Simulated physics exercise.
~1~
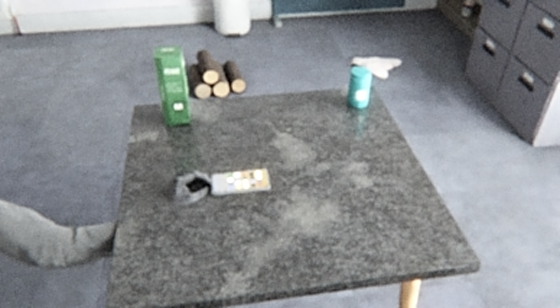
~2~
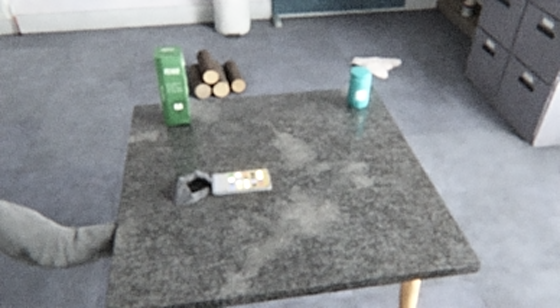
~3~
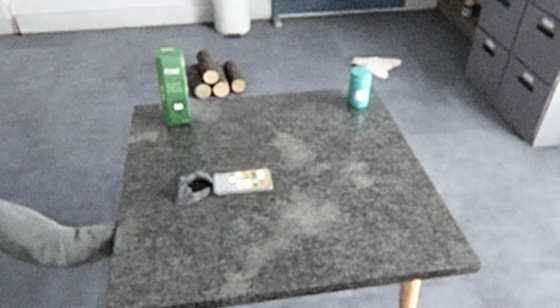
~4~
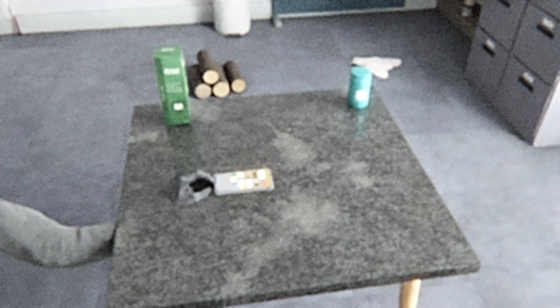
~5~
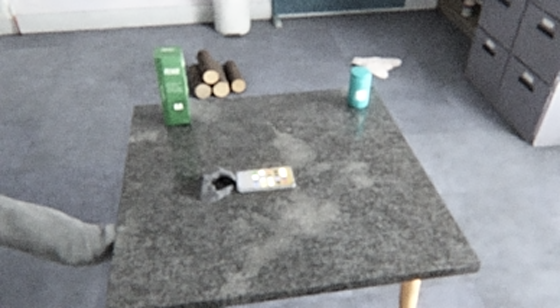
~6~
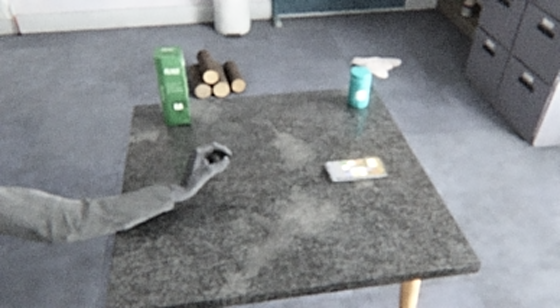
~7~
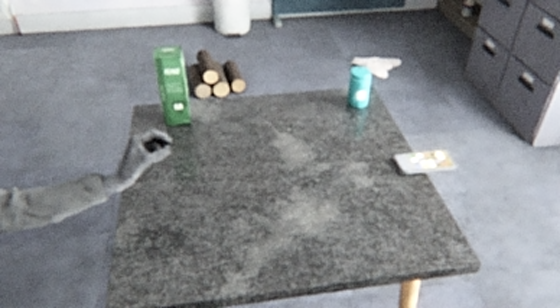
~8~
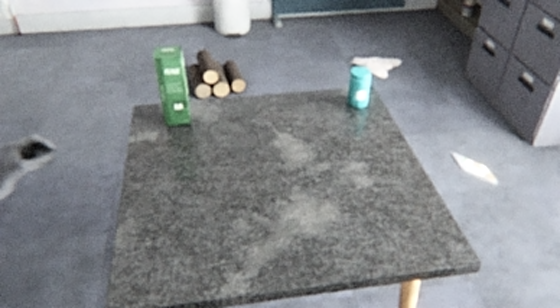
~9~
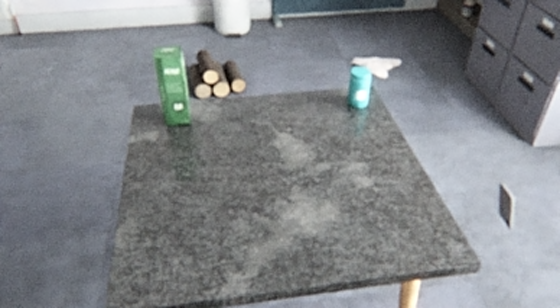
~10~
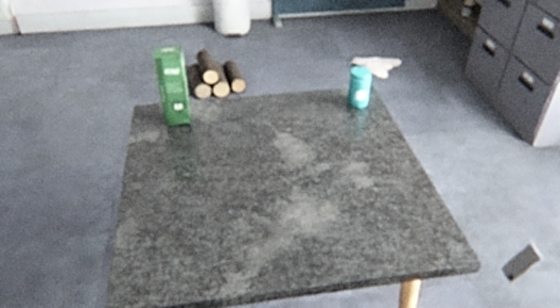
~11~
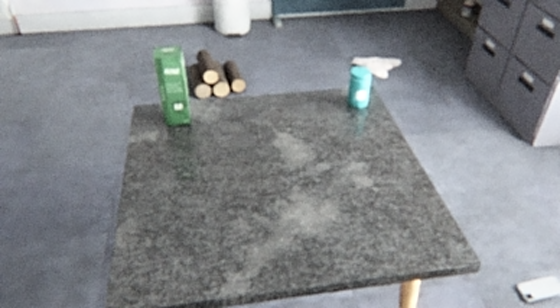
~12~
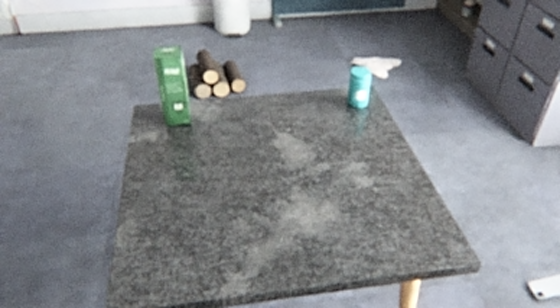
A grey phone was shoved rightward across a dark stone-topped table by a hand, which let go and drew back as it slid off the right edge, tumbled and ended up on the floor, while the green carton and turquoise jar stayed put.
